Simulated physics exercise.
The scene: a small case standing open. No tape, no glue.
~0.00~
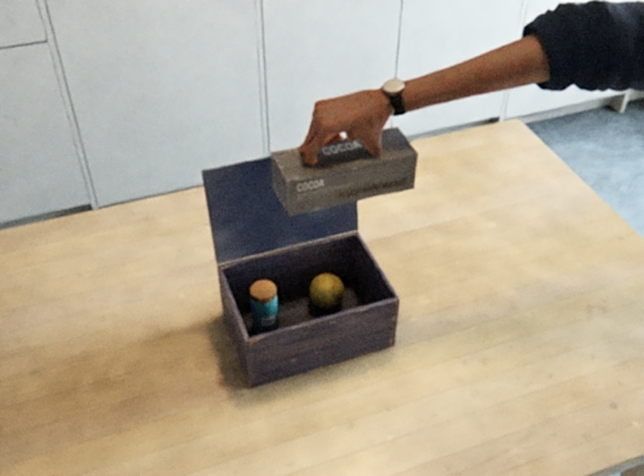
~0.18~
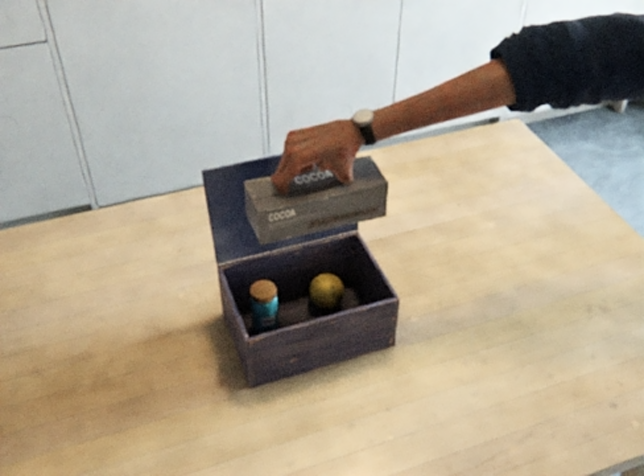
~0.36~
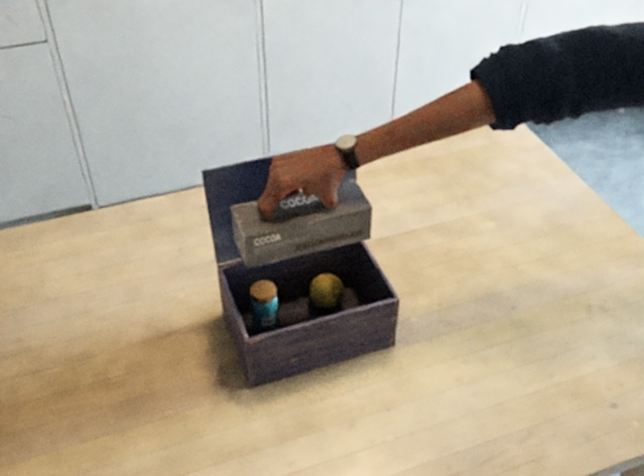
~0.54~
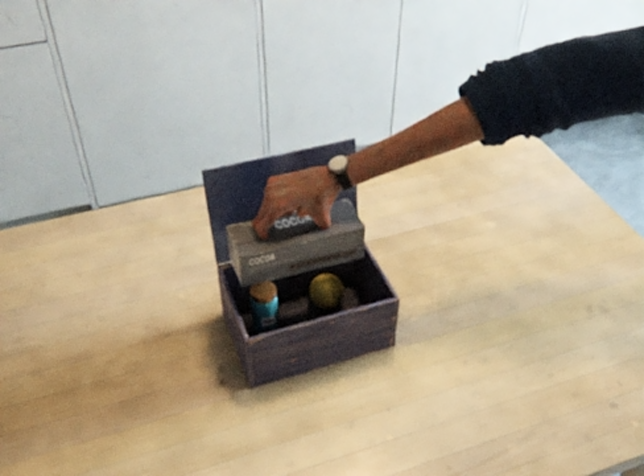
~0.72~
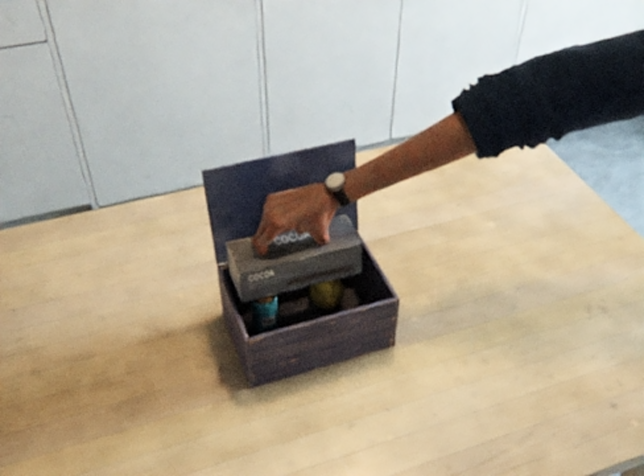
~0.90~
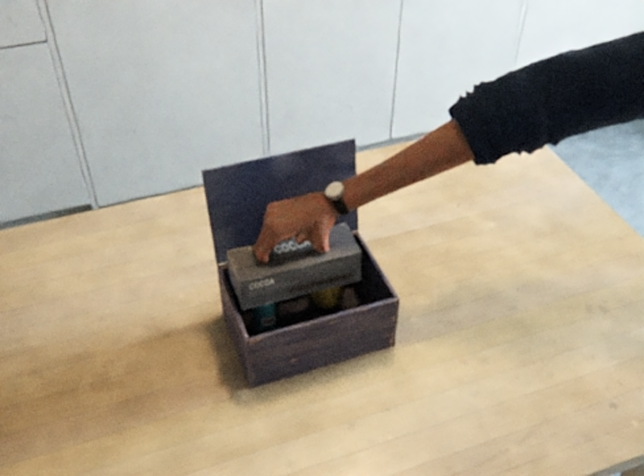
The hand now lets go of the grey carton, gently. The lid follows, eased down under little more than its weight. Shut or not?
Here the lid shuts flat.
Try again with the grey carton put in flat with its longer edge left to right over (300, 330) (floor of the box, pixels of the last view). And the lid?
Then it closes.
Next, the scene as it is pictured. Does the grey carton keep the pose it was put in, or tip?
The grey carton tips.
After 1.60 s, grey carton on its side near (313, 329); yellow ball shifted a little.
After 2.40 s, lid 65° above the rim; grey carton on its side near (311, 330); yellow ball shifted a little.
After 2.80 s, lid 19° above the rim; grey carton on its side near (311, 330); yellow ball shifted about its own width.
In the end (3.5 s), lid shut; toppled in the box, grey carton; the other 2 unmoved. At the end, from the last picture's camera, grey carton near (311, 330).
